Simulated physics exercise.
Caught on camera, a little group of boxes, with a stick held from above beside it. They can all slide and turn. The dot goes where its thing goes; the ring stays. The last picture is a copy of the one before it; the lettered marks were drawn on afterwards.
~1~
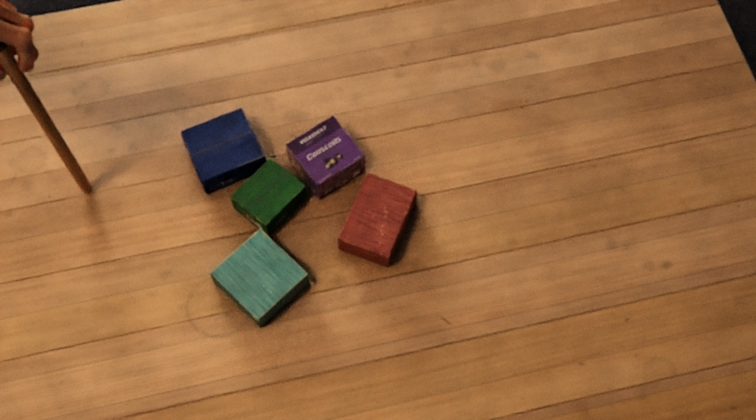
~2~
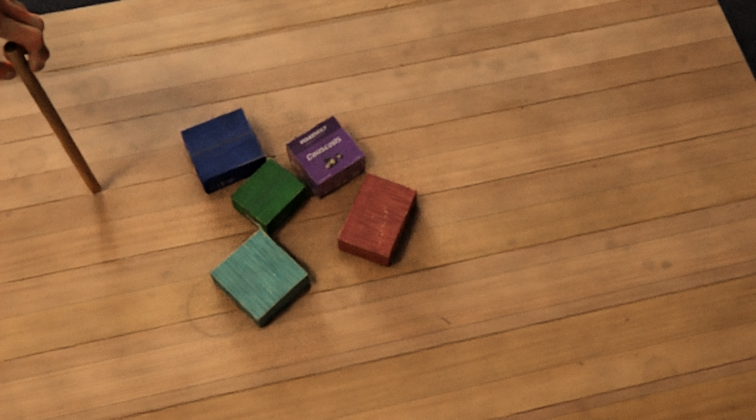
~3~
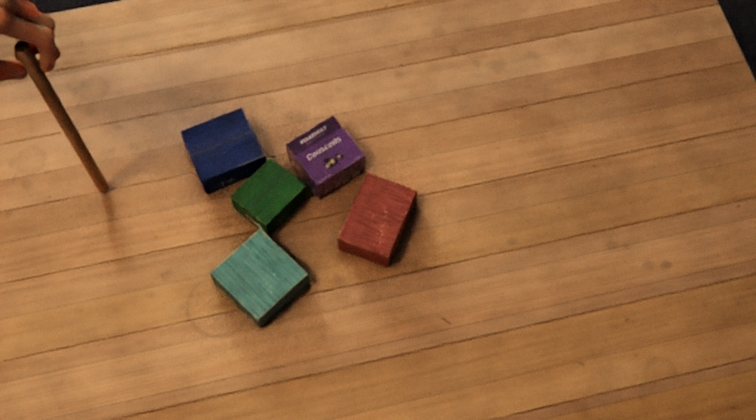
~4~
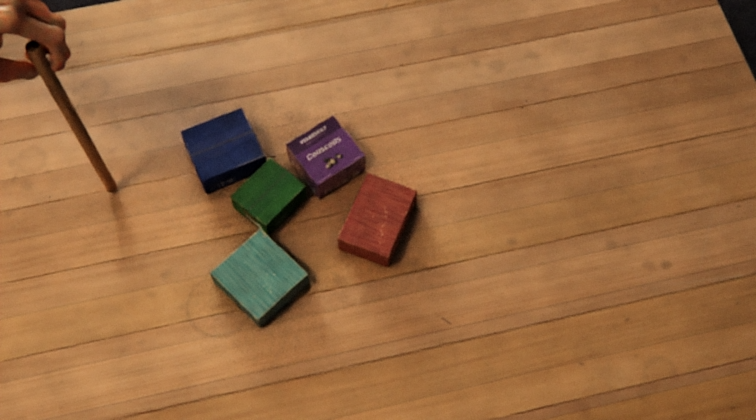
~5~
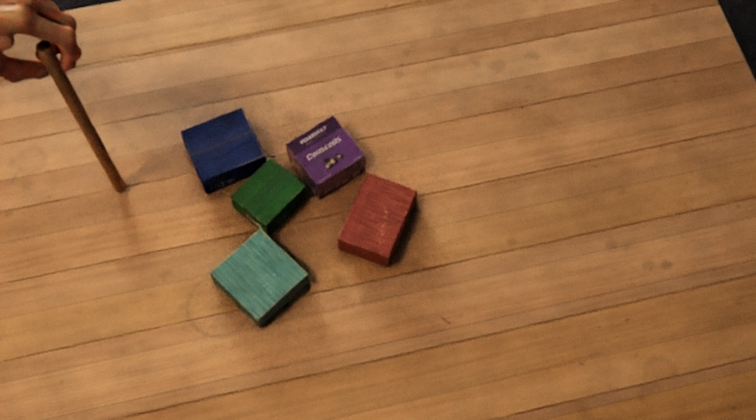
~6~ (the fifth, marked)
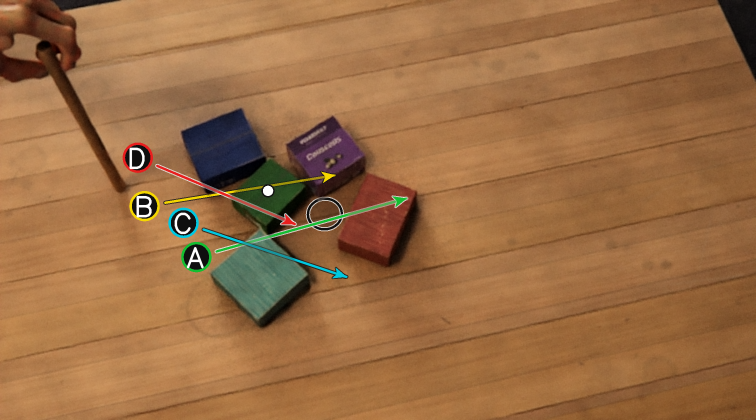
On a wooden plank surface, a hand moving an upright stick slowly right toward a still cluster of five coloured boxes.
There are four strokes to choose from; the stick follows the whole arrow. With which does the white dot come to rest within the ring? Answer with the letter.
Push along D.
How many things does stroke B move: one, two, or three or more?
It moves three or more.
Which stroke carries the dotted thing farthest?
D.
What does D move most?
The green box goes farthest.
On the copy, A from (217, 251) to (407, 198); B from (165, 203) to (335, 175); C from (203, 229) to (346, 277); D from (157, 166) to (295, 224); the ring at (325, 214); the white dot at (268, 191).
On D. First, foot of the stick (206, 187); green box (270, 197); blue box (230, 150).
Then, foot of the stick (256, 209); green box (285, 207); blue box (239, 150).
Finally, foot of the stick (295, 225); green box (325, 220); blue box (239, 150); the dot on the green box is in the ring.
By contrast, A leaves the dotted thing at (291, 187); B leaves the dotted thing at (292, 211); C leaves the dotted thing at (270, 197).
